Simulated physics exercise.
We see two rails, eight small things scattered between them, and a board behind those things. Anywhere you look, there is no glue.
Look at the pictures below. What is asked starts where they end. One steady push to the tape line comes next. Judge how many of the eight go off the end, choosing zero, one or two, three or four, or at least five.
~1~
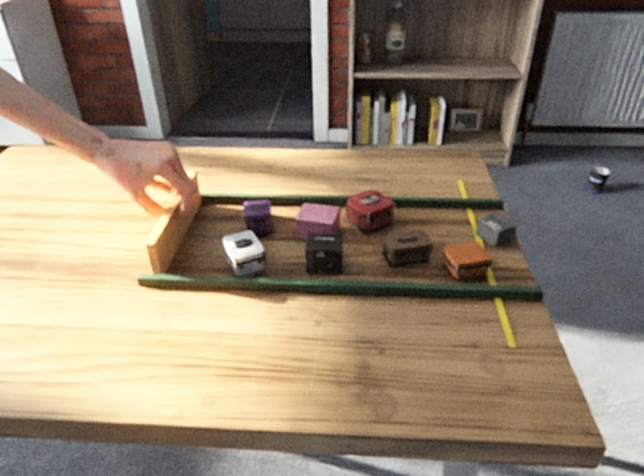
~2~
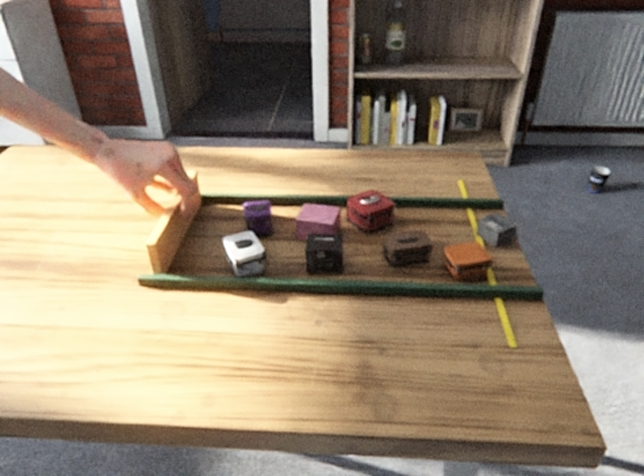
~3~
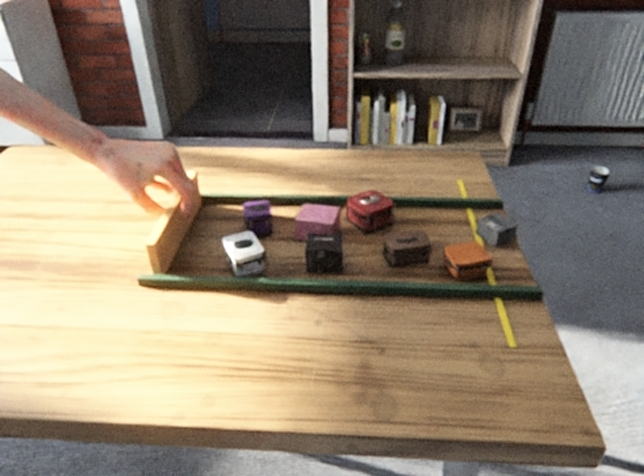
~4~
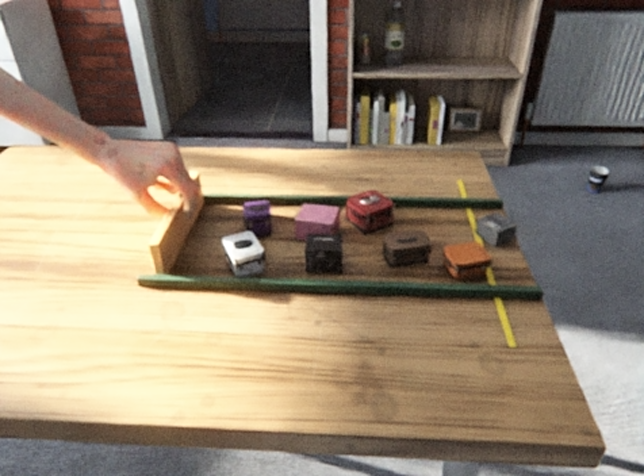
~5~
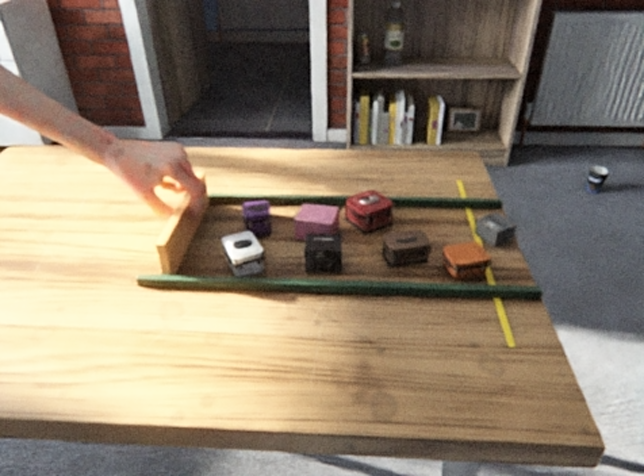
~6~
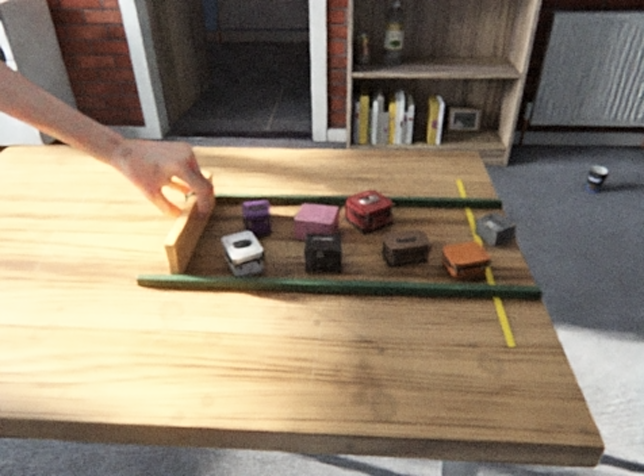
At least five go off.
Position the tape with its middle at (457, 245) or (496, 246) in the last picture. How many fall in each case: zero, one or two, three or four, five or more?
Taking the two tapes in that order, I'd say three or four and at least five.
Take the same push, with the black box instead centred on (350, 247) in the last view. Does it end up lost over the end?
It goes down.
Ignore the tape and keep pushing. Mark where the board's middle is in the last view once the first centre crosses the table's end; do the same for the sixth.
In pixels, around (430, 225) followed by around (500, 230).
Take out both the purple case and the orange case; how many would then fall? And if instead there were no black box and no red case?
Fallen: 3 in the first try, 4 in the other.
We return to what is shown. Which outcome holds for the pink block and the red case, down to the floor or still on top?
The pink block is gone, and the red case stays put.
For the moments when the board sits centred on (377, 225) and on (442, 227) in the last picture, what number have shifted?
That gives 7 for the first and 8 for the second.
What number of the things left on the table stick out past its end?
Number: 0.
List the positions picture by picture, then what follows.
In the first picture, grey box (496, 229); orange case (466, 262); brown case (407, 249); board (177, 220); tape (481, 245).
In the second picture, orange case (466, 261); white case (244, 255).
In the third picture, brown case (407, 249); board (177, 221).
In the fourth picture, grey box (496, 229); black box (324, 253).
In the fifth picture, orange case (465, 261); red case (369, 211).
In the sixth picture, grey box (495, 229); orange case (465, 261); brown case (406, 249); board (193, 221); tape (479, 245).
Soon after, none off yet; grey box at rest near (495, 229); orange case at rest near (465, 261); brown case at rest near (406, 249).
After that, none off yet; grey box at rest near (495, 229); orange case at rest near (466, 262); brown case displaced about its own width near (442, 247).
And then, none off yet; grey box displaced about its own width near (510, 225); orange case displaced about its own width near (525, 272); brown case displaced well along near (512, 247).
In the end, the number that fall off is five or more; gone, pink block, black box, brown case, orange case and grey box.
